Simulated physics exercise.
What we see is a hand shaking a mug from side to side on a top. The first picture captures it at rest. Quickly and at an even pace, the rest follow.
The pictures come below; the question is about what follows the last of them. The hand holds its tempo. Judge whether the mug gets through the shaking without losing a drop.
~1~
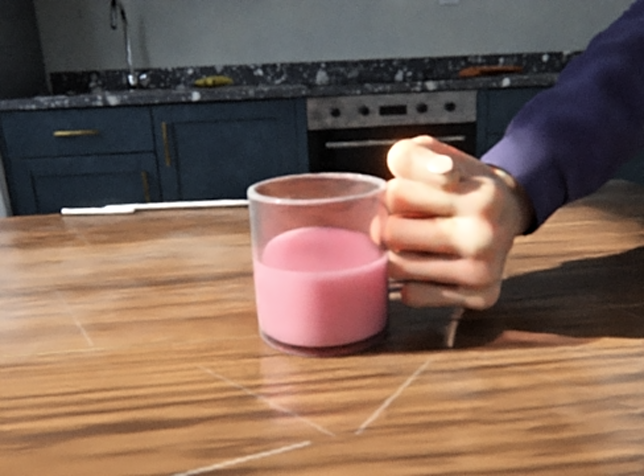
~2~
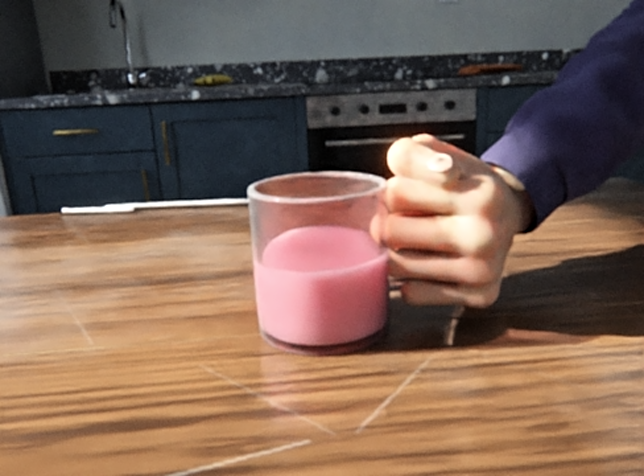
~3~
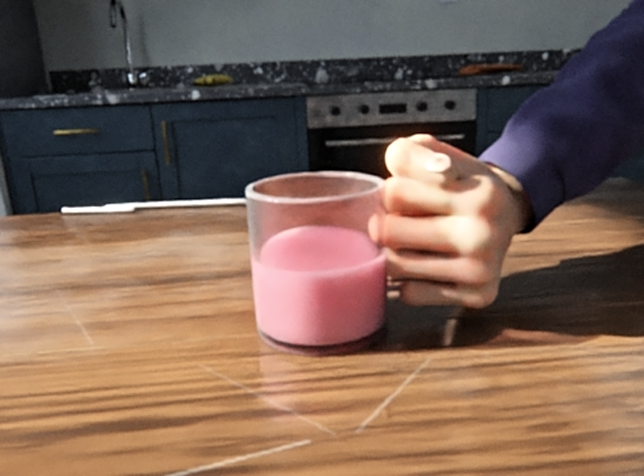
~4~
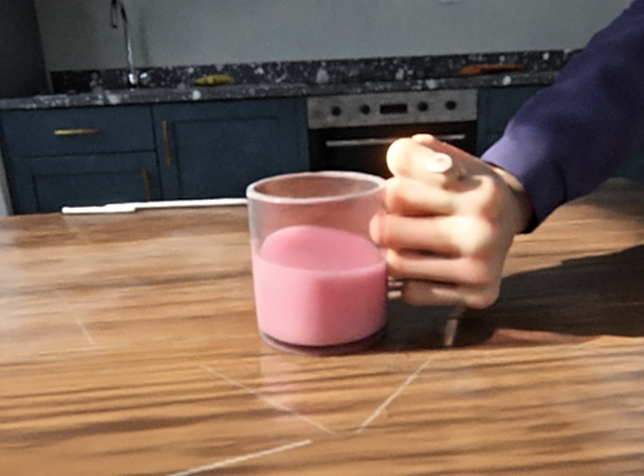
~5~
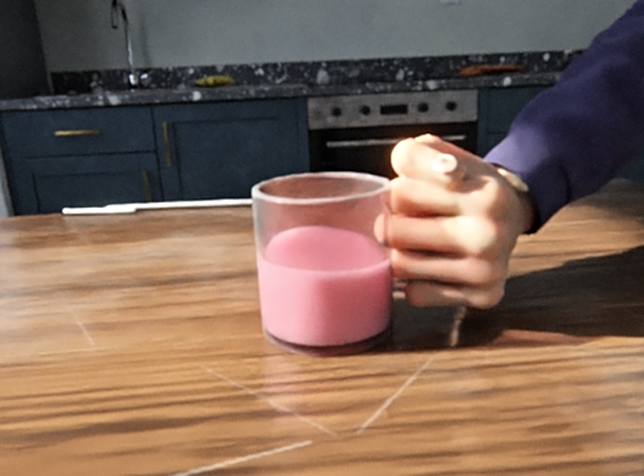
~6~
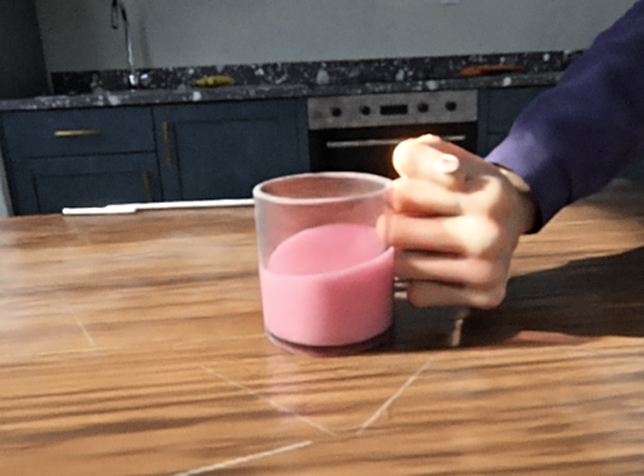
Verdict: Not a drop lost.
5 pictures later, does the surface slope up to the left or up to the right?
To the right edge.
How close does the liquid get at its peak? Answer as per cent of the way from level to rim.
Roughly 50 %.
A moment on, the highest wave so far climbs under half way to the rim.
When it is over, the highest wave so far climbs under half way to the rim; nothing has left it.
